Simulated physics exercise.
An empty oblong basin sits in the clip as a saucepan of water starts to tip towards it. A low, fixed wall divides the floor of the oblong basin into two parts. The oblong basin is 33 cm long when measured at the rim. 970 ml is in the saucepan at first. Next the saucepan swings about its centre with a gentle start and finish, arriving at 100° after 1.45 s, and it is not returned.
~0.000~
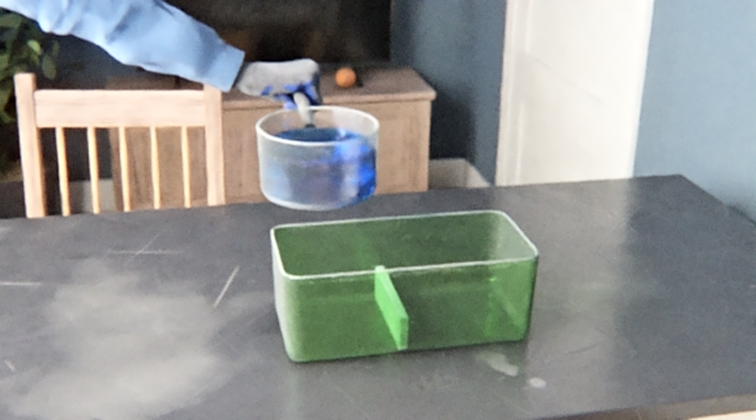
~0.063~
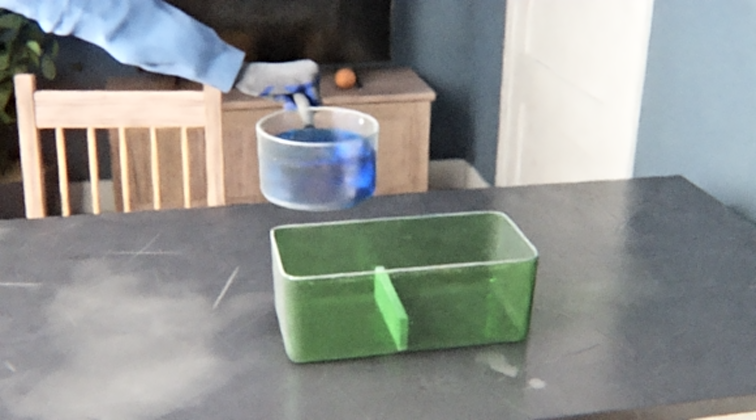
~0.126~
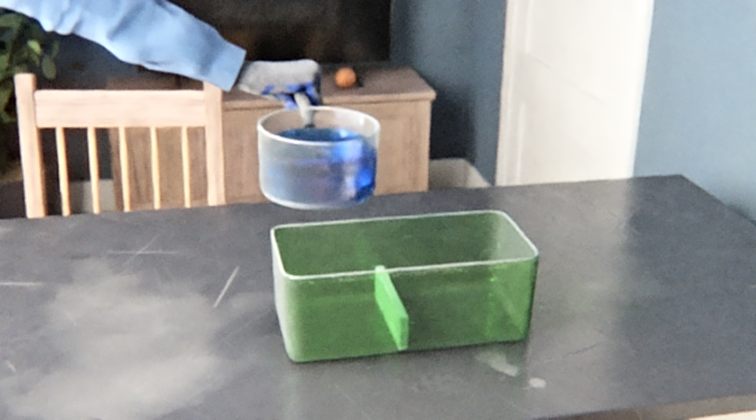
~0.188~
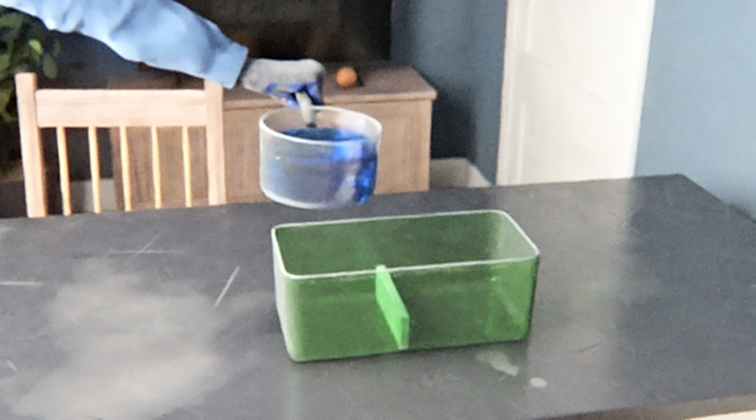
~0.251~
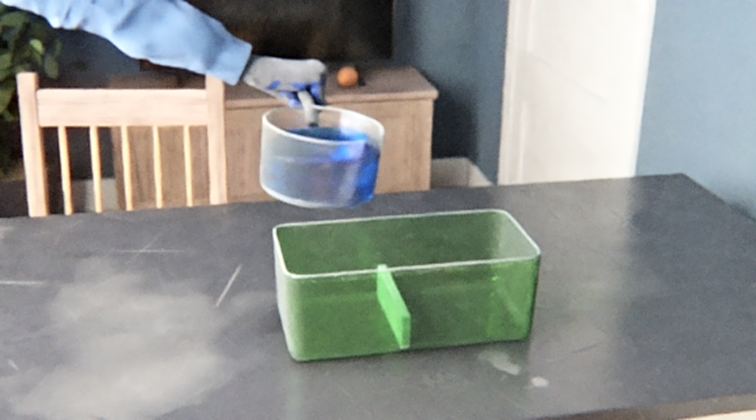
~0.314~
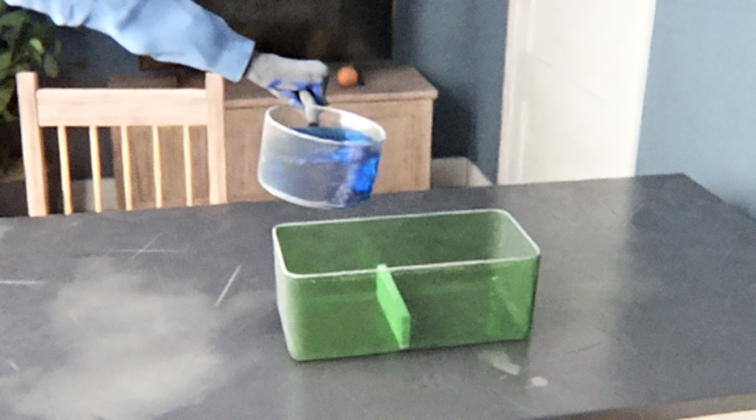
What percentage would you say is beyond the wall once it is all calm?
I would put it at about 88 per cent.
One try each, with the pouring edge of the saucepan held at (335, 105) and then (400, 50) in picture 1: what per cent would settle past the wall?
The first try gives 50 percent and the second 95 percent.
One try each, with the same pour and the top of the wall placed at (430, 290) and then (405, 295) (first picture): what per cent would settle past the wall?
Around 40 and 70 percent, in that order.
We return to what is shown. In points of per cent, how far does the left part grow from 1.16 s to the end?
About 10 percent, give or take.
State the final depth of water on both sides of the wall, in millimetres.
About 6 mm left, about 32 mm right.
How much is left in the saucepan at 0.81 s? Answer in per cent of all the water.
Roughly 74 per cent.
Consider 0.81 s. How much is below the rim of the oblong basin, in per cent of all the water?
At that time the basin holds about 6 per cent of the liquid.
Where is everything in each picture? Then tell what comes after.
Tilt 0°; pouring edge (376, 123); surface from (261, 147) to (373, 140); the oblong basin's rim runs from (277, 253) to (521, 234); the wall's top is at (391, 291), in the first frame.
Tilt 0°; pouring edge (377, 124); surface from (261, 147) to (373, 141), in the second frame.
Tilt 2°; pouring edge (378, 125); surface from (261, 146) to (374, 141), in the third frame.
Tilt 4°; pouring edge (379, 127); surface from (263, 145) to (375, 141), in the fourth frame.
Tilt 7°; pouring edge (382, 129); surface from (264, 145) to (377, 140), in the fifth frame.
Tilt 11°; pouring edge (383, 133); surface from (264, 146) to (378, 140), in the sixth frame.
By 0.81 s the tilt is 59° and 75 per cent is still to pour, 0 is left of the wall and 6 right of it.
By 1.16 s the tilt is 91° and 20 per cent is still to pour, 2 is left of the wall and 67 right of it.
By 1.54 s the tilt is 100° and 2 per cent is still to pour, 9 is left of the wall and 87 right of it.
By 1.95 s the tilt is 100° and 0 per cent is still to pour, 12 is left of the wall and 88 right of it.
At rest 12 per cent lies left of the wall, 88 right of it and 0 outside.
